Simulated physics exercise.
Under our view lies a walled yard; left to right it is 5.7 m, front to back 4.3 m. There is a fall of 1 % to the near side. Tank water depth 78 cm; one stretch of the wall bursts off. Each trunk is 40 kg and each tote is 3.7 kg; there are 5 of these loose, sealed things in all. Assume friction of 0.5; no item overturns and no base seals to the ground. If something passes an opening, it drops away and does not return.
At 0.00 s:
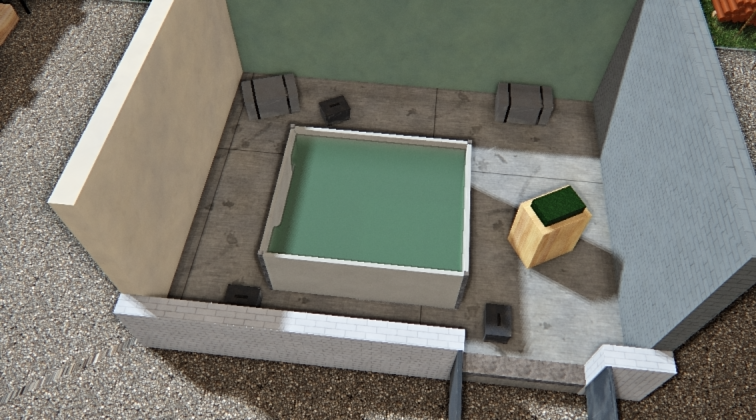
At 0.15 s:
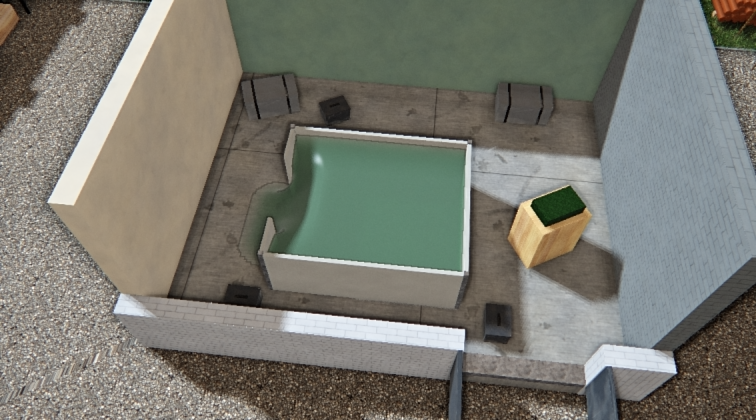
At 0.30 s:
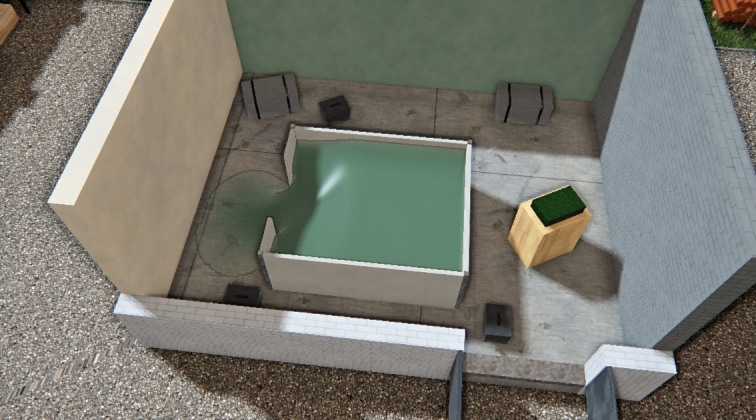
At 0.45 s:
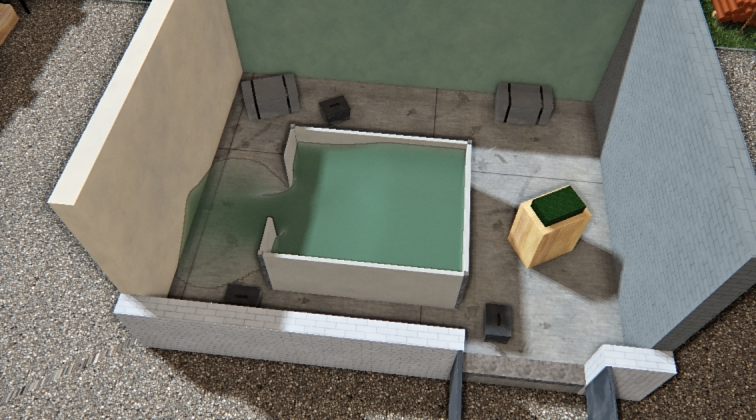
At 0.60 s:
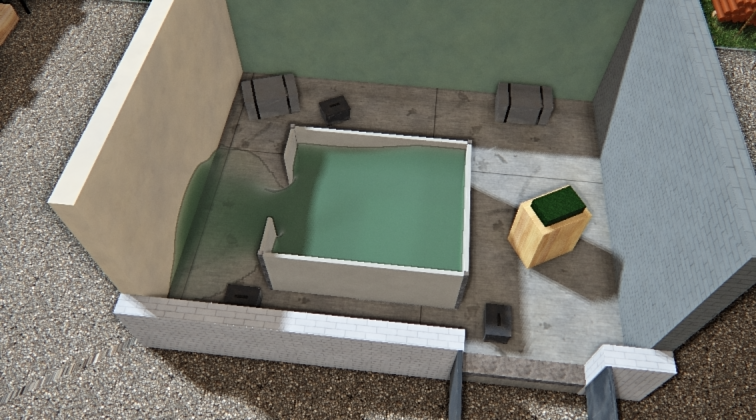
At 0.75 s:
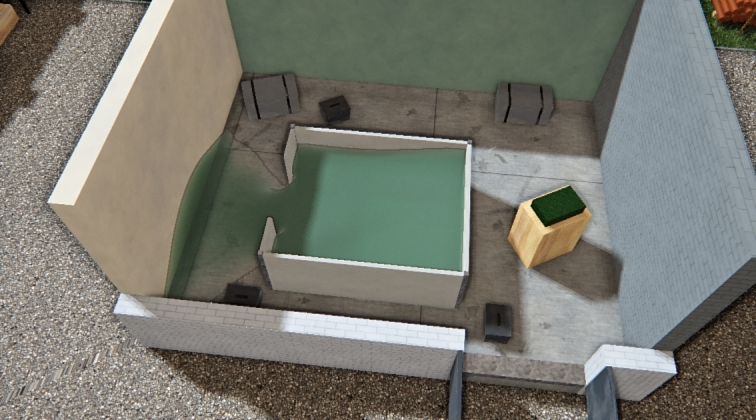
Green water pouring through a gap in the left side of a square tank, spreading across a walled yard and lapping the left wall.
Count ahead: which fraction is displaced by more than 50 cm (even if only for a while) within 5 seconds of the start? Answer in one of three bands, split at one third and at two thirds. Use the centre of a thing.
Two thirds or more.
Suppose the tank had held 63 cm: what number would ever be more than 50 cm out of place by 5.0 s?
It would come to 4 of them.
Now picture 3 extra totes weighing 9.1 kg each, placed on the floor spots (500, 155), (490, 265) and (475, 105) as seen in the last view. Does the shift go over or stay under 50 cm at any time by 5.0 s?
Going through them, I'd say exceeds it, falls short and finally exceeds it.
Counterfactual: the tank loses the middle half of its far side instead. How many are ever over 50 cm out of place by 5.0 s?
Then it comes to 4.
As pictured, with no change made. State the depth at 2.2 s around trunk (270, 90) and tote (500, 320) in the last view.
18 and 3 cm.
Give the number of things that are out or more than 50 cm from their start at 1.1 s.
I get 0.
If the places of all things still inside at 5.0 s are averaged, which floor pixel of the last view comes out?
Mean floor pixel: About (566, 209).
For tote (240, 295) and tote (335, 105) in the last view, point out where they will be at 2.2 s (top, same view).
Approx. (362, 318); approx. (381, 106).
After 1.1 s 0 of 5 are over 50 cm from their spots; 0 afloat.
After 2.2 s 3 of 5 are over 50 cm from their spots; 1 afloat.
After 3.5 s 4 of 5 are over 50 cm from their spots; 3 afloat.
After 5.0 s 5 of 5 are over 50 cm from their spots, and 5 have been at some point; 3 afloat.
